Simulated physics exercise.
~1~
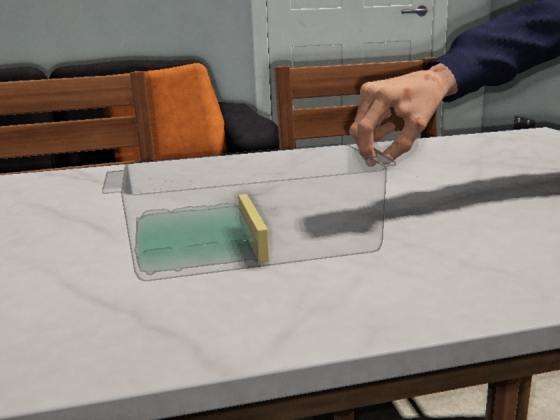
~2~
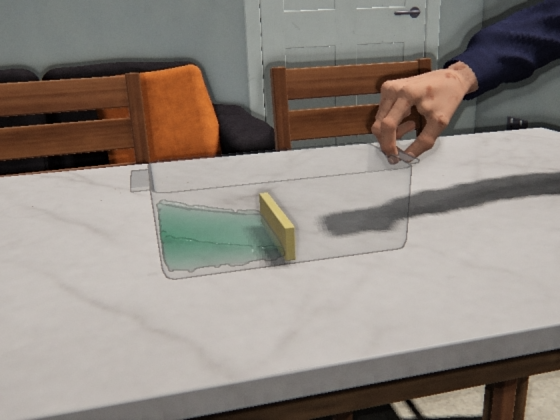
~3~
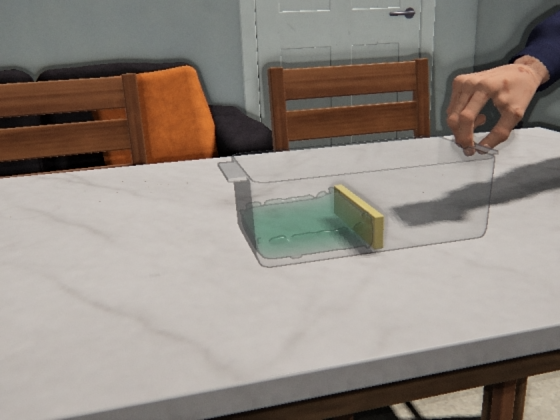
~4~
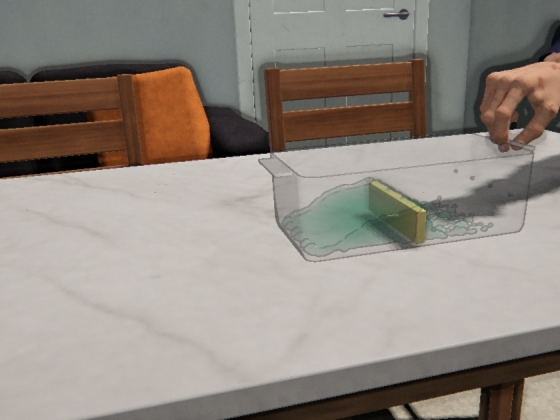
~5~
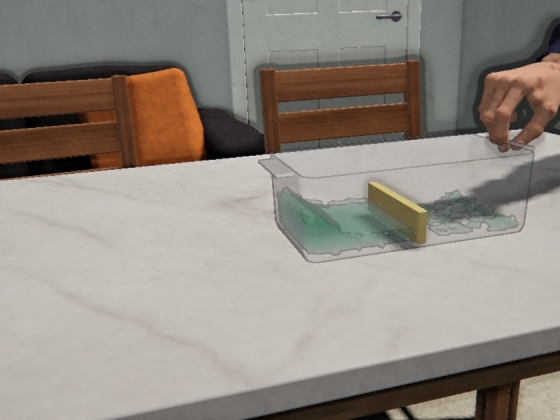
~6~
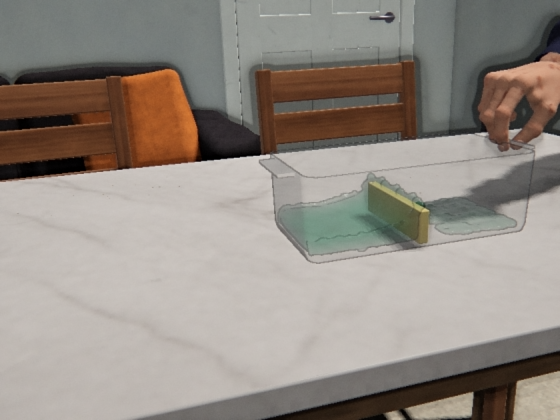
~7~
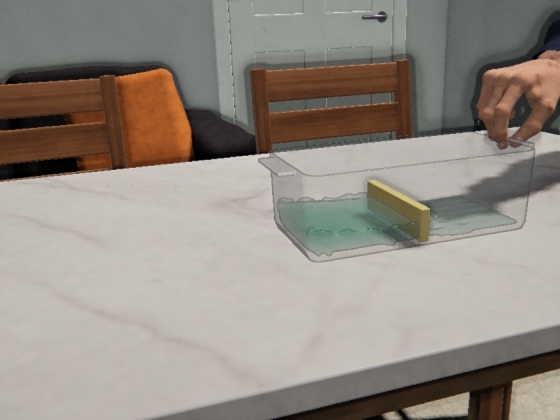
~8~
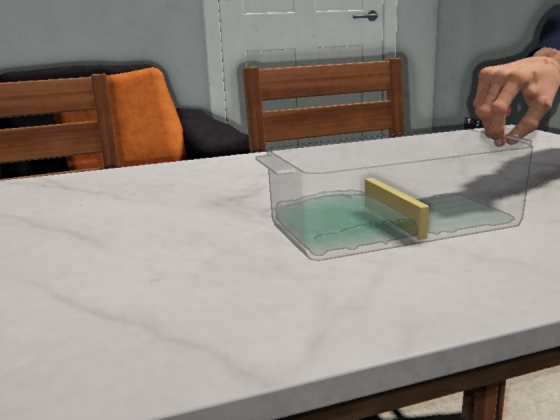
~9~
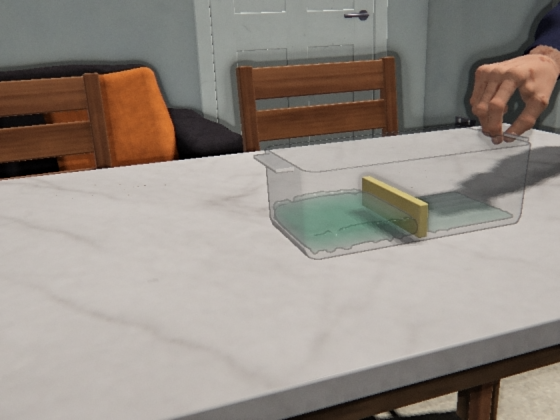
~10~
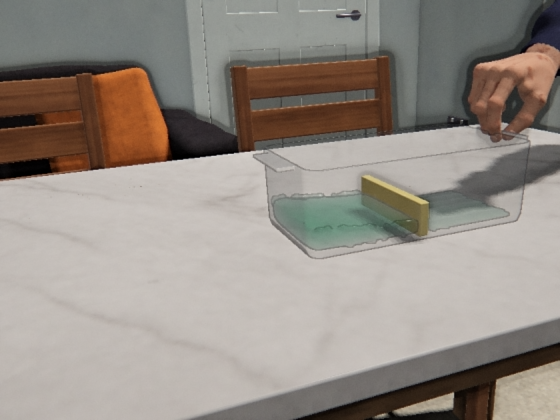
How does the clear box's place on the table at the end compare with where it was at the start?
At the start the box is left of the middle of the table, and at the end it rests well over to the right, where the hand has pulled it.
A clear food box, with green water only to the left of its yellow divider, slides right across a marble-topped table as a hand pulls it by its right end. The water stays behind the divider while the box picks up speed. As the box comes to a stop, water surges over the divider and splashes into the empty right side. It sloshes back and forth in both parts, then gradually calms. At the end the box sits still under the hand, with most of the water on the left, a shallow layer on the right and none spilled.
